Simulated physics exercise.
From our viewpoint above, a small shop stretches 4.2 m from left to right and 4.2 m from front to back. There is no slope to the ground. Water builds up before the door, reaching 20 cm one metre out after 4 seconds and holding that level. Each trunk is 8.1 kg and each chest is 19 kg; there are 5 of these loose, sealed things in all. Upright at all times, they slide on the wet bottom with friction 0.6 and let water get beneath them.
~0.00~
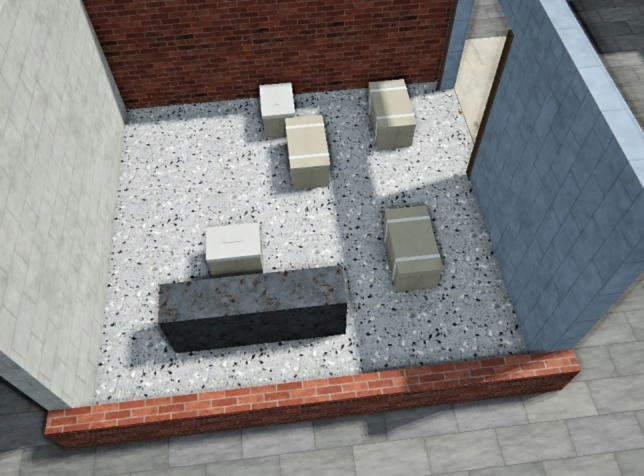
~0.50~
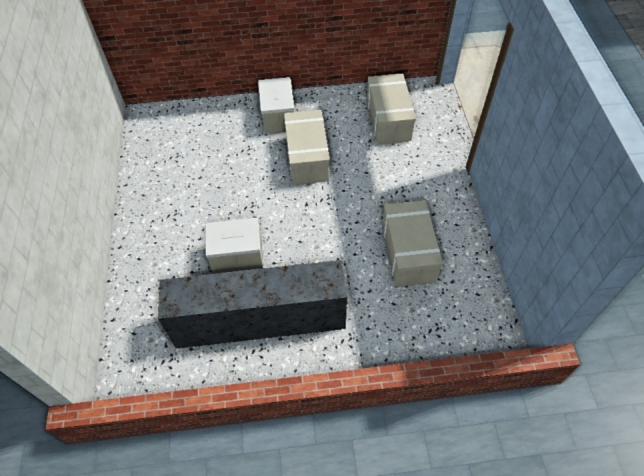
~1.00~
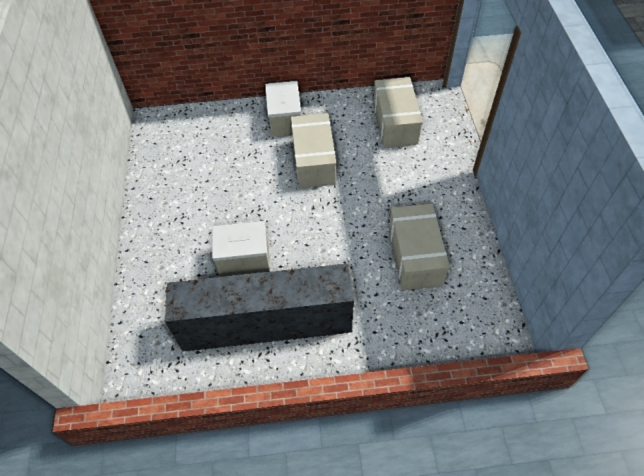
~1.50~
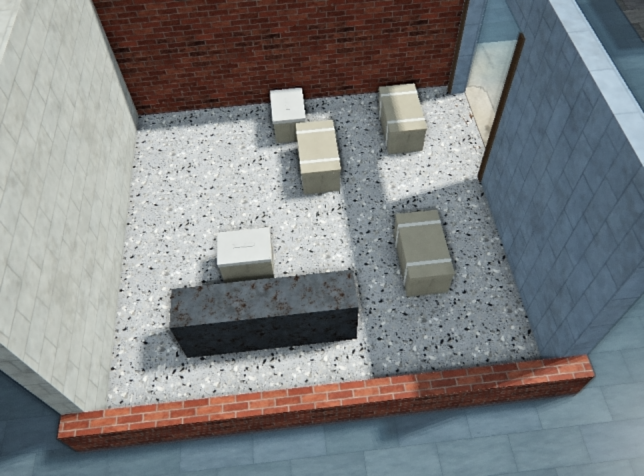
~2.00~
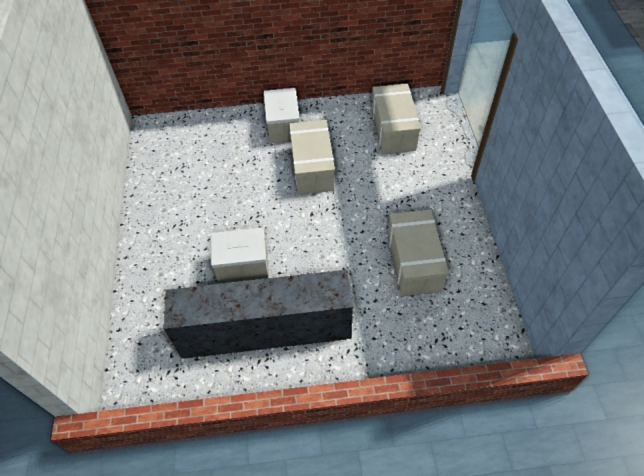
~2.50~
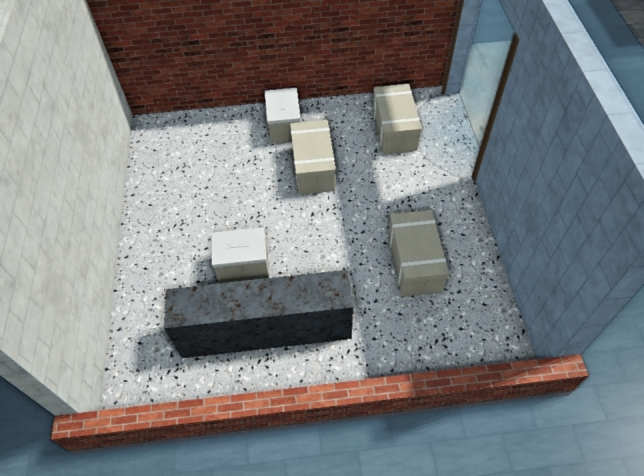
Bluish water spread over the paving outside a small brick-and-tile room seen from above, then began seeping in at the doorway on the right, while the five boxes and dark counter inside stayed put.
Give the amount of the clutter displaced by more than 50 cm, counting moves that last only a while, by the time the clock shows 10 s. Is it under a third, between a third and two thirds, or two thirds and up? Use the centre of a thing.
Some of them.
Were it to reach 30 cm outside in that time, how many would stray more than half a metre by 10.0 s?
Result: 4.
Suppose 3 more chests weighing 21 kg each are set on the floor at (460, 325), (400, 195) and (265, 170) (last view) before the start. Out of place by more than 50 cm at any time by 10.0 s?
Within the limit; within the limit; beyond the limit.
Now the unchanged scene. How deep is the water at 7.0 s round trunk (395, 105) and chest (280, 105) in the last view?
About 6 and 5 cm.
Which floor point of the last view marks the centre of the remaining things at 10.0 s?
Centred roughly on (233, 241).
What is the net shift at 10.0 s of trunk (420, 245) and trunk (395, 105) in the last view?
First 5 cm, then 300 cm.
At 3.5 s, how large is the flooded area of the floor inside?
Around 2.5 m2 of it.
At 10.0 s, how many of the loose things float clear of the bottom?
Just then, the number is 4.
After 3.5 s 0 of 5 are over 50 cm from their spots; 0 afloat.
After 4.5 s 1 of 5 are over 50 cm from their spots; 1 afloat.
After 7.0 s 3 of 5 are over 50 cm from their spots; 2 afloat.
After 10.0 s 3 of 5 are over 50 cm from their spots, and 3 have been at some point; 4 afloat.
